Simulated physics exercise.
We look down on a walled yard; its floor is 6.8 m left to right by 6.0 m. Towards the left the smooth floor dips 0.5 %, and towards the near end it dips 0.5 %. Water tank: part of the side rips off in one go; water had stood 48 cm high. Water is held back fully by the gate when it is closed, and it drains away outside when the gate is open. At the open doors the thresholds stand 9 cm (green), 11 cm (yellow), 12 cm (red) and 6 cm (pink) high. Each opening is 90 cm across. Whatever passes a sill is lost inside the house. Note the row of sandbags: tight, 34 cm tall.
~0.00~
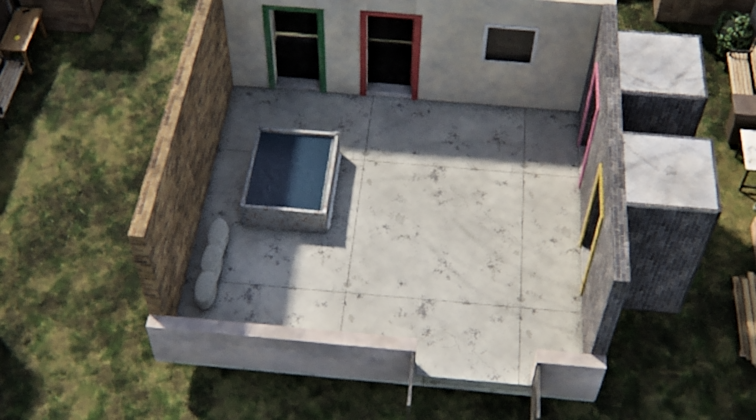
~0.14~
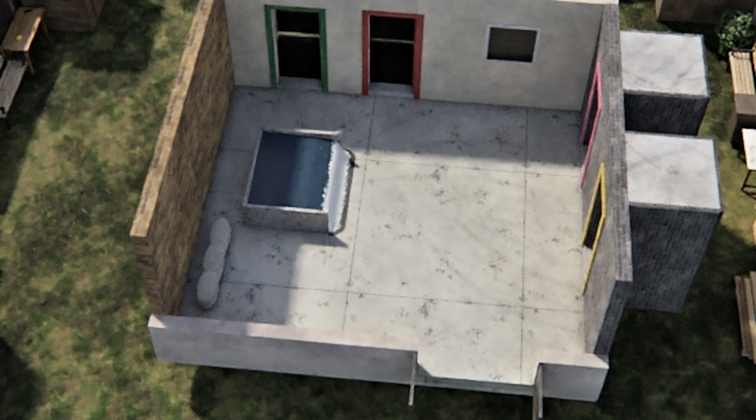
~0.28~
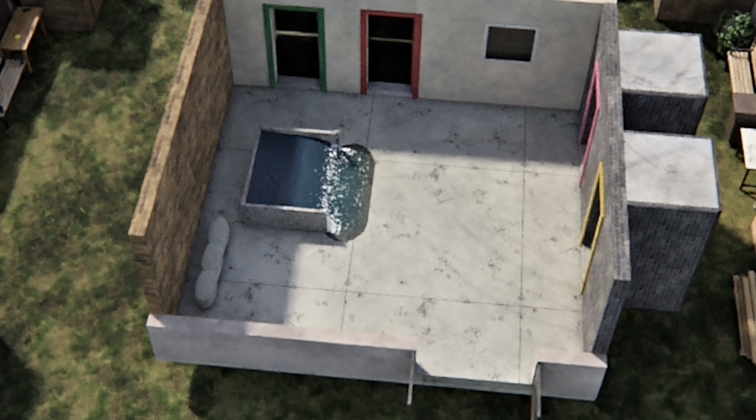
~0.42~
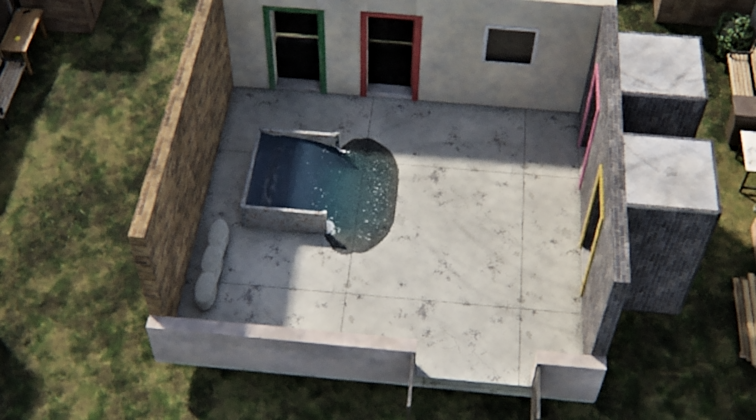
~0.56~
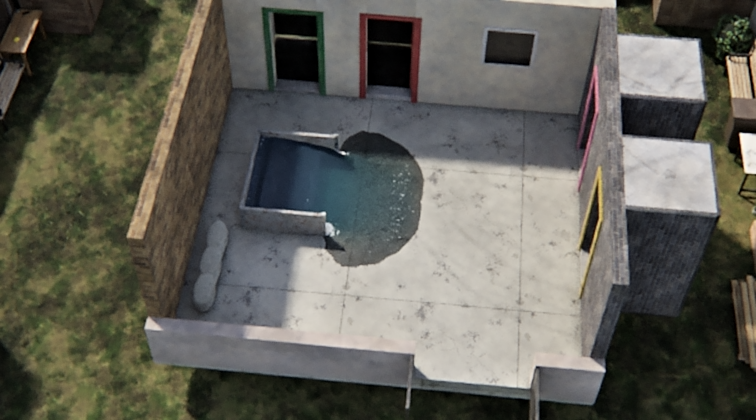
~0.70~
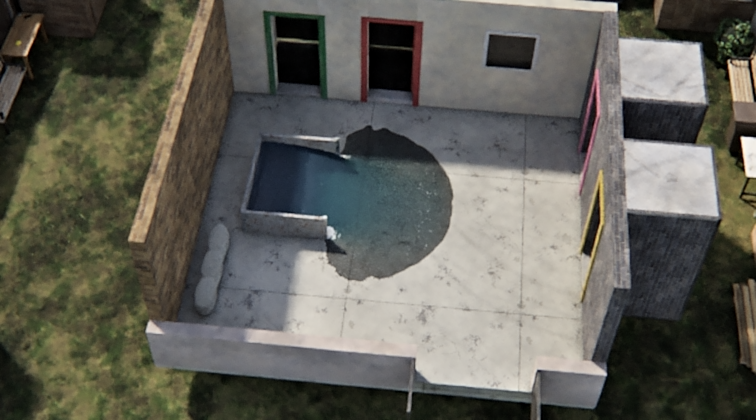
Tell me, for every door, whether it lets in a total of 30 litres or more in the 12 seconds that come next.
In order: At the green door the inflow will be within bounds; at the yellow door the inflow will be within bounds; at the red door the inflow will be within bounds; at the pink door the inflow will be out of bounds.
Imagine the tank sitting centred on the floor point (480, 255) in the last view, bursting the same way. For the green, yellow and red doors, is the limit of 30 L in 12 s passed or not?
For the green door, the amount is acceptable; for the yellow door, the amount is too high; for the red door, the amount is acceptable.
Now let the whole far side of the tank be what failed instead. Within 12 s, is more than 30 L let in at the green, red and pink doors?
So green tops it, red stays lower, pink stays lower.
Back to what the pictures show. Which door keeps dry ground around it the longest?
Last comes the green one.
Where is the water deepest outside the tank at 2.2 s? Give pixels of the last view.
Close to (571, 226).
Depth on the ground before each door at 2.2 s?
Centimetres: Green 0 / yellow 13 / red 3 / pink 11.
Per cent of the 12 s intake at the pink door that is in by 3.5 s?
Share: ~ 60 %.
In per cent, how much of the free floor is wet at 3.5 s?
I'd say around 60 %.
After 1.4 s water covers 35 % of the floor and is deepest (18 cm) near (332, 221); green door not reached, yellow door not reached, red door not reached, pink door not reached.
After 2.2 s water covers 50 % of the floor and is deepest (16 cm) near (571, 226); green door not reached, yellow door 13 cm at the sill, 0 L in, red door 3 cm at the sill, 0 L in, pink door 11 cm at the sill, 1 L in.
After 3.5 s water covers 60 % of the floor and is deepest (22 cm) near (573, 383); green door not reached, yellow door 12 cm at the sill, 9 L in, red door 2 cm at the sill, 0 L in, pink door 11 cm at the sill, 35 L in.
After 7.0 s water covers 60 % of the floor and is deepest (6 cm) near (419, 369); green door not reached, yellow door 4 cm at the sill, 10 L in, red door 3 cm at the sill, 0 L in, pink door 4 cm at the sill, 56 L in.
After 12.0 s water covers 75 % of the floor and is deepest (10 cm) near (171, 346); green door 2 cm at the sill, 0 L in, yellow door 2 cm at the sill, 10 L in, red door 1 cm at the sill, 0 L in, pink door 1 cm at the sill, 56 L in.
